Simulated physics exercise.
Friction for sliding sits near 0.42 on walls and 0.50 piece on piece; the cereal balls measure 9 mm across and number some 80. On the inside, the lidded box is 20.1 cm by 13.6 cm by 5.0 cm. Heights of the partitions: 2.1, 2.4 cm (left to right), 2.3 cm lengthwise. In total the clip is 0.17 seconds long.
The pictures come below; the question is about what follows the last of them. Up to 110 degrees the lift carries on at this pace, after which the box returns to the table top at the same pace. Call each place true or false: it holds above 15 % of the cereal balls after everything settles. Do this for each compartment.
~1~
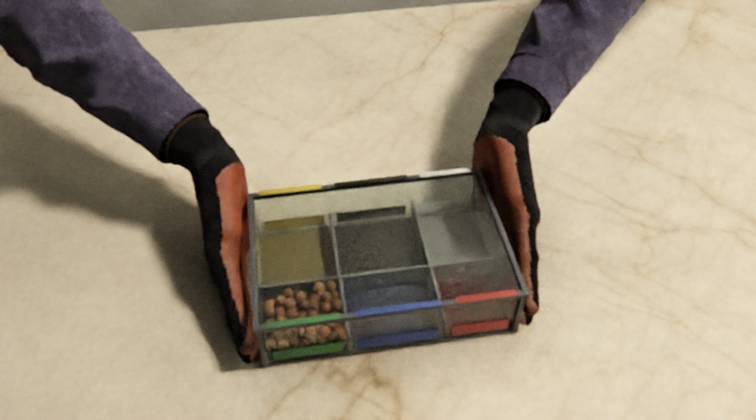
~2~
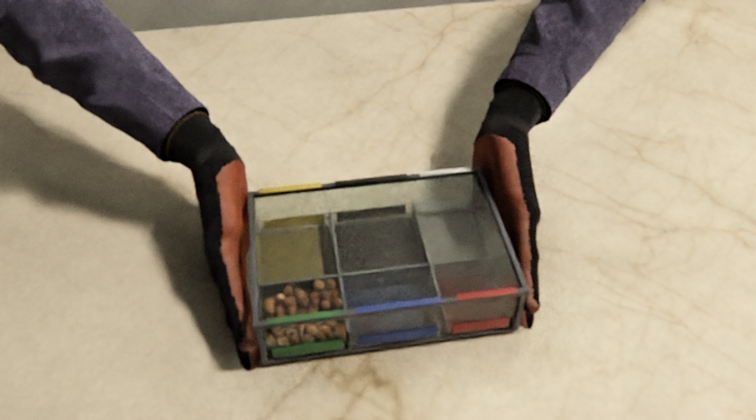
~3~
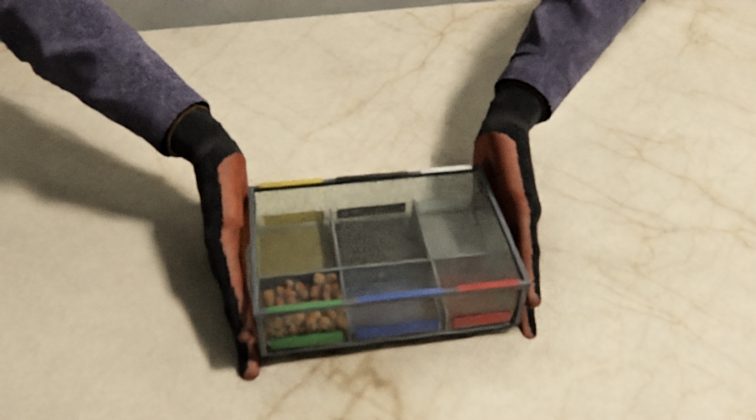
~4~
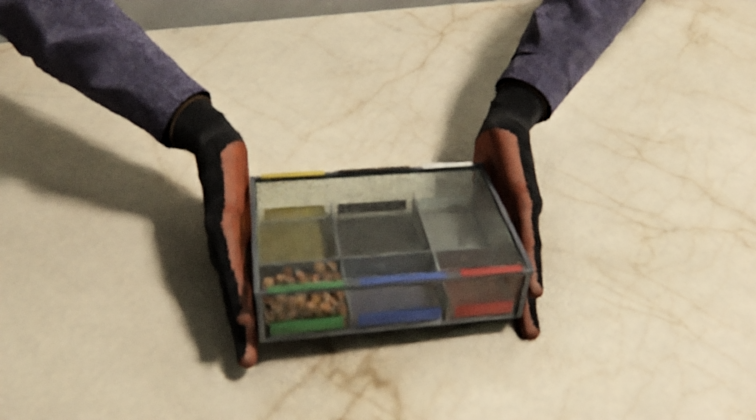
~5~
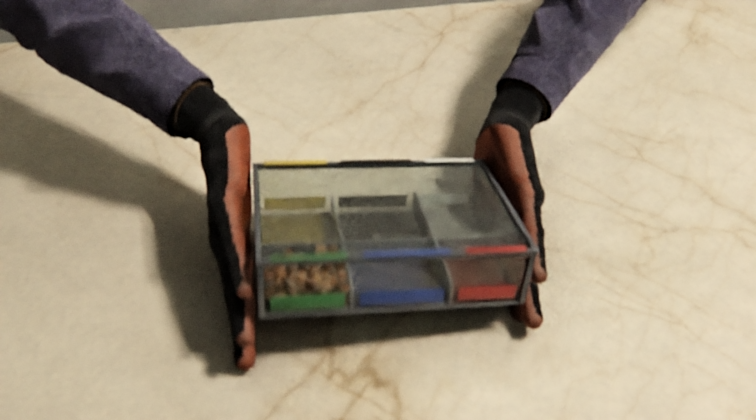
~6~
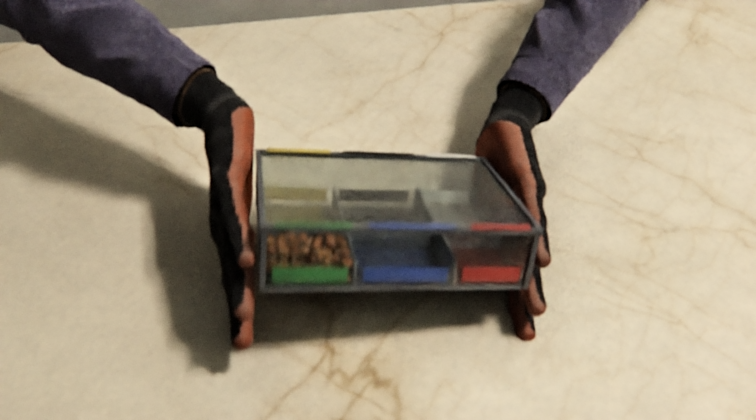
Red compartment: False, blue compartment: False, green compartment: False, yellow compartment: False, white compartment: True, black compartment: True.
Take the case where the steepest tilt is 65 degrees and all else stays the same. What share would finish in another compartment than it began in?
Near 50 in a hundred, I think.
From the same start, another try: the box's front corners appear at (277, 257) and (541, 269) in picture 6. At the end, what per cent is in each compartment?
Per cent at the finish: Red 0, blue 0, green 0, yellow 0, white 100, black 0.
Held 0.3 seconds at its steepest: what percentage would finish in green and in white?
In per cent: Green 0; white 35.
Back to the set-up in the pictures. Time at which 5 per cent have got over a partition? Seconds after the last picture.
0.40 s, roughly.
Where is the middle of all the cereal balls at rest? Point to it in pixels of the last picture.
Centre at rest, approx.: (407, 227) px.
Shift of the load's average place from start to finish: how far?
About 13.5 cm.
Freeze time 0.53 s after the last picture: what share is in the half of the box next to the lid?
Roughly 100 per cent.
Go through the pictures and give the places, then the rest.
In the first picture, box tilt 0 degrees, front corners at (259, 327) and (522, 292); green 100 %.
In the second picture, box tilt 1 degrees, front corners at (259, 323) and (522, 290).
In the third picture, box tilt 4 degrees, front corners at (259, 312) and (524, 282), lowest corner right back.
In the fourth picture, box tilt 8 degrees, front corners at (259, 292) and (527, 269), lowest corner right back.
In the fifth picture, box tilt 15 degrees, front corners at (262, 261) and (531, 250), lowest corner right back.
In the sixth picture, box tilt 21 degrees, front corners at (266, 227) and (536, 230), lowest corner right back; green 100 %.
Then, 0.53 s after the last picture, tilt 109 degrees; blue 10 %, green 20 %, yellow 40 %, black 35 %.
Then, 0.88 s after the last picture, tilt 48 degrees; yellow 5 %, white 40 %, black 50 %.
Then, 1.33 s after the last picture, tilt 0 degrees; yellow 5 %, white 40 %, black 50 %.
In the end, red 0 %, blue 0 %, green 0 %, yellow 5 %, white 45 %, black 50 %.
